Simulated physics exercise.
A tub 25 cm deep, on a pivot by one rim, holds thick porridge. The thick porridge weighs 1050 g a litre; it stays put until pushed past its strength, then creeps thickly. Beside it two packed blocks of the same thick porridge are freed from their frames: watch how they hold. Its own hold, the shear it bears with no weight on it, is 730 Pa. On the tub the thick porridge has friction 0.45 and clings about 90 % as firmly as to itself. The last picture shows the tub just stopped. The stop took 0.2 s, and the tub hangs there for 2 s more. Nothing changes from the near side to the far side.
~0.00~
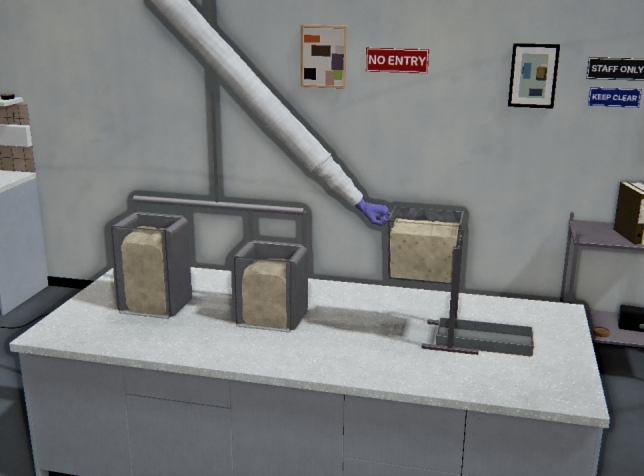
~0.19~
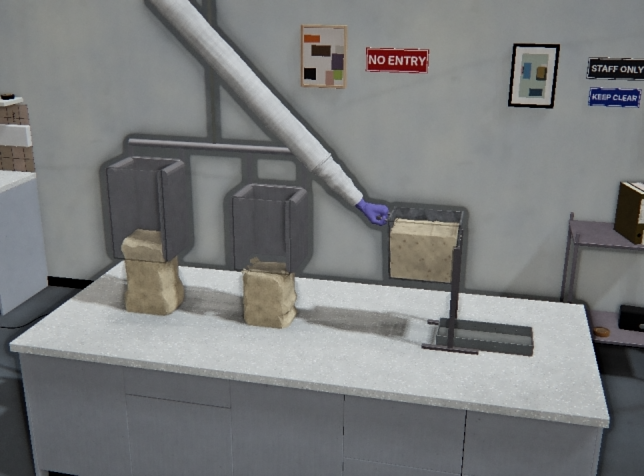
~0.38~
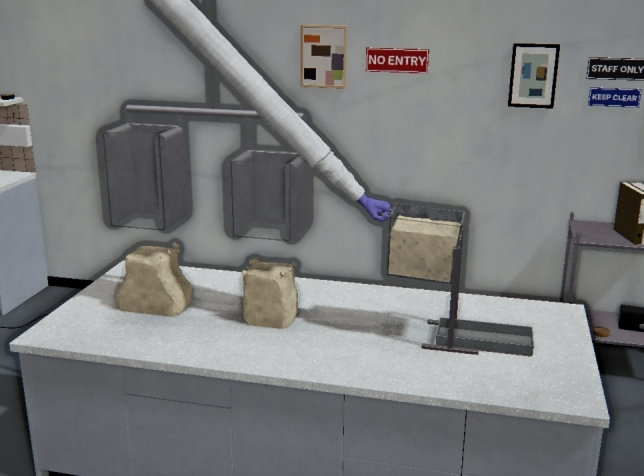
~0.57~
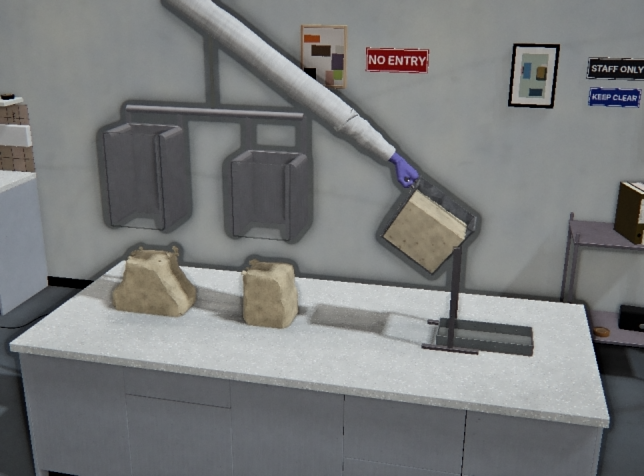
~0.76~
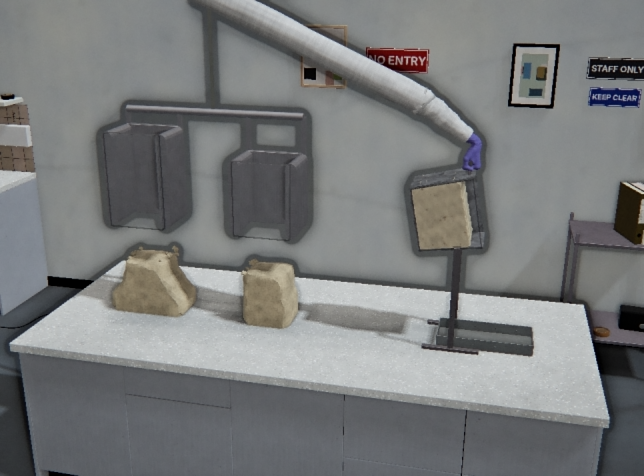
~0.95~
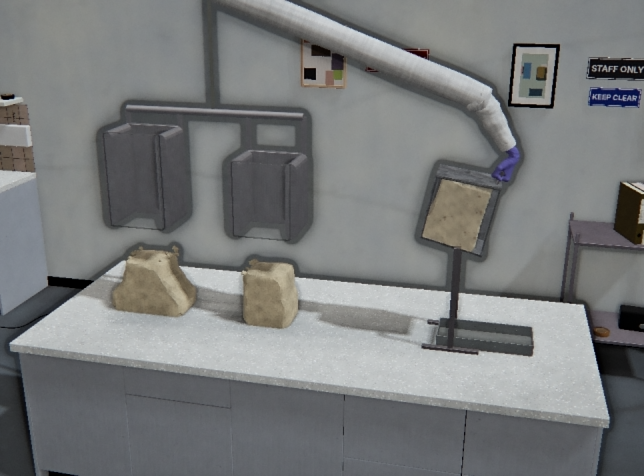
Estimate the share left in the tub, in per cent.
Expect roughly 42 %.
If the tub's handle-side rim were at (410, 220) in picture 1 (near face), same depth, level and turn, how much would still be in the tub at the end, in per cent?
In that case some 100 per cent.
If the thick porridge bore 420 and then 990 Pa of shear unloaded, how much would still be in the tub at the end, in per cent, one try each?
In that order: 30 %, 55 %.
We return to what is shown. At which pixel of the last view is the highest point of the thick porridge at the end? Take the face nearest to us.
Near (444, 220).
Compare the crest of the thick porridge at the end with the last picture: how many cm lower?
About 16 cm.
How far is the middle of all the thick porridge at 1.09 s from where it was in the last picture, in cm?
About 5 cm.
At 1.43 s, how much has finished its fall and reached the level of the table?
Some 0 per cent.
After 1.09 s, the tub is at 101 degrees and holds 97 %.
After 1.26 s, the tub is at 101 degrees and holds 65 %.
After 1.43 s, the tub is at 101 degrees and holds 43 %.
After 1.60 s, the tub is at 101 degrees and holds 42 %.
After 2.95 s, at the end, the tub is at 101 degrees and holds 42 %.
